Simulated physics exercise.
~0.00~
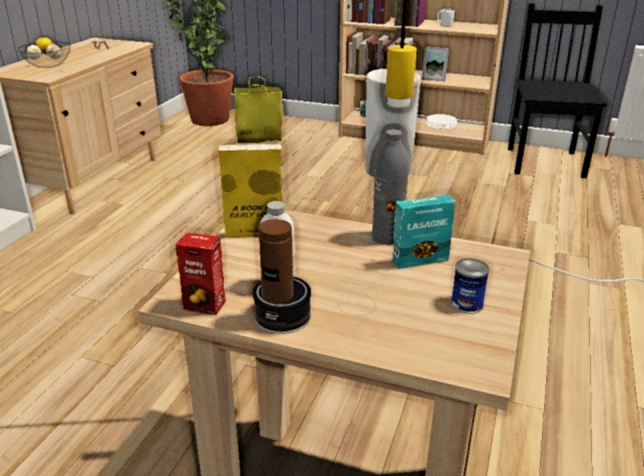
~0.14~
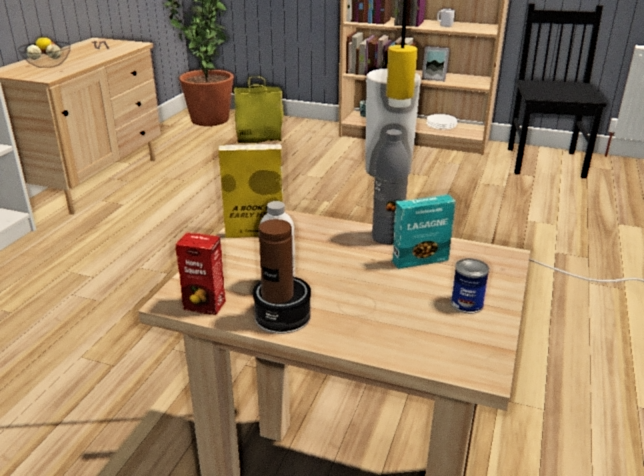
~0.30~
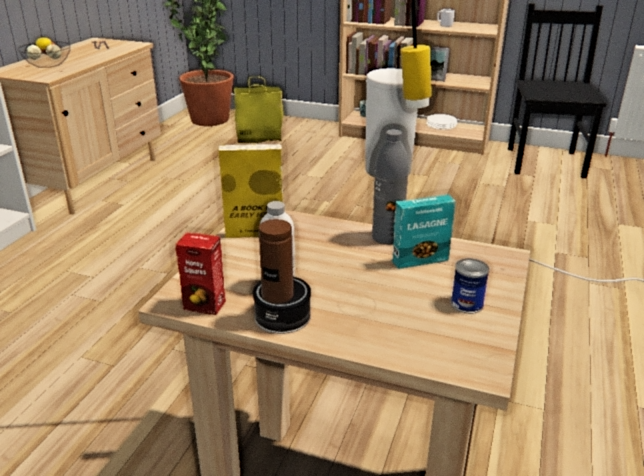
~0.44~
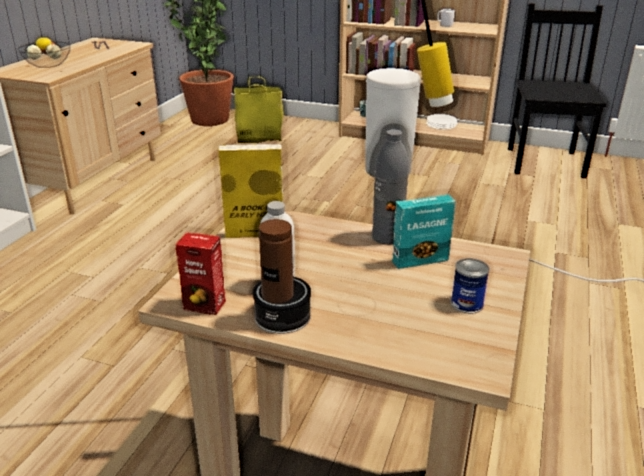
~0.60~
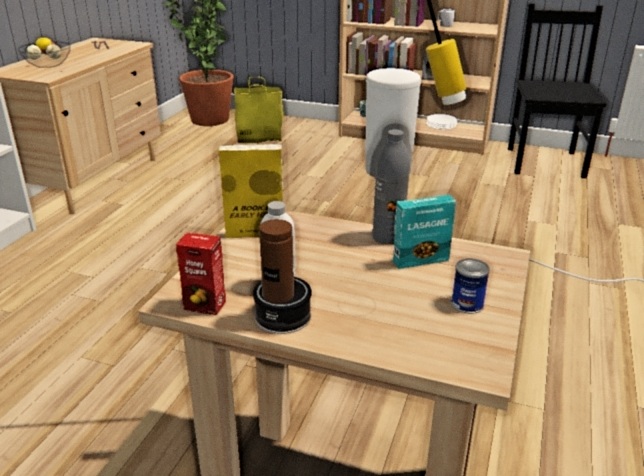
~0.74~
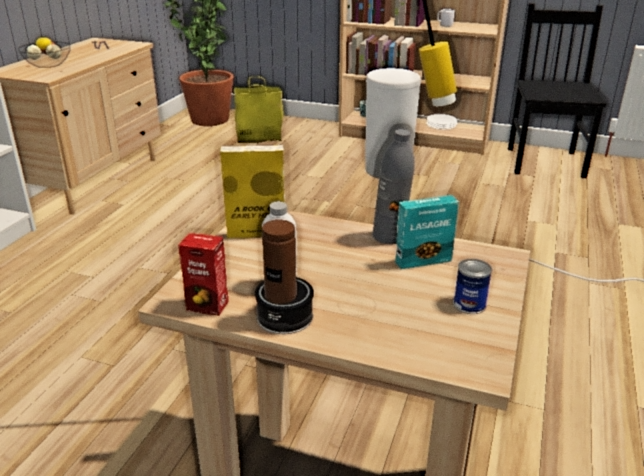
A pale wooden table stands on a plank floor in a room with a cabinet, potted plant, bookshelf and black chair behind, seen from above its front edge. On it are a yellow book, grey and white bottles, a turquoise packet, a red carton, a brown jar, a black tub and a blue tin at right. The hanging yellow lamp swings rightward, then eases slightly back as the tabletop things shift very slightly right.
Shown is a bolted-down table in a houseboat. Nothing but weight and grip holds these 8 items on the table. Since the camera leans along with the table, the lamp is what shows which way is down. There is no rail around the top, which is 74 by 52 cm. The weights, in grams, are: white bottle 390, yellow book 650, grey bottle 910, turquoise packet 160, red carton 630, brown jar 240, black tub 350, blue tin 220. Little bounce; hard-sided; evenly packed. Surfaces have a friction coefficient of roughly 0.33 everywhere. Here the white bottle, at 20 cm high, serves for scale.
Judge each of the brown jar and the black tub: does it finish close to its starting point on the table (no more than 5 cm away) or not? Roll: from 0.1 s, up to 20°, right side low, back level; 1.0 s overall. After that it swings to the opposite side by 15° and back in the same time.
Brown jar: Close. Black tub: Close.
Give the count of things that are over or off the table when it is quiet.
The answer: 3.
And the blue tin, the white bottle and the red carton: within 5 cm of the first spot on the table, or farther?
The blue tin keeps its place; the white bottle ends elsewhere; the red carton keeps its place.
By 1.34 s, heel 7°, left side down; yellow book rocked 74° off its seat; white bottle rocked 15° off its seat; grey bottle rocked 7° off its seat.
By 1.74 s, heel 12°, left side down; black tub 2 cm from its spot near (285, 308); grey bottle on its side; yellow book on its side.
When it is over (2.7 s), lying over on the table, white bottle, yellow book and grey bottle; the other 5 within 5 cm of the start. In the last view, brown jar near (279, 264), black tub near (285, 308).
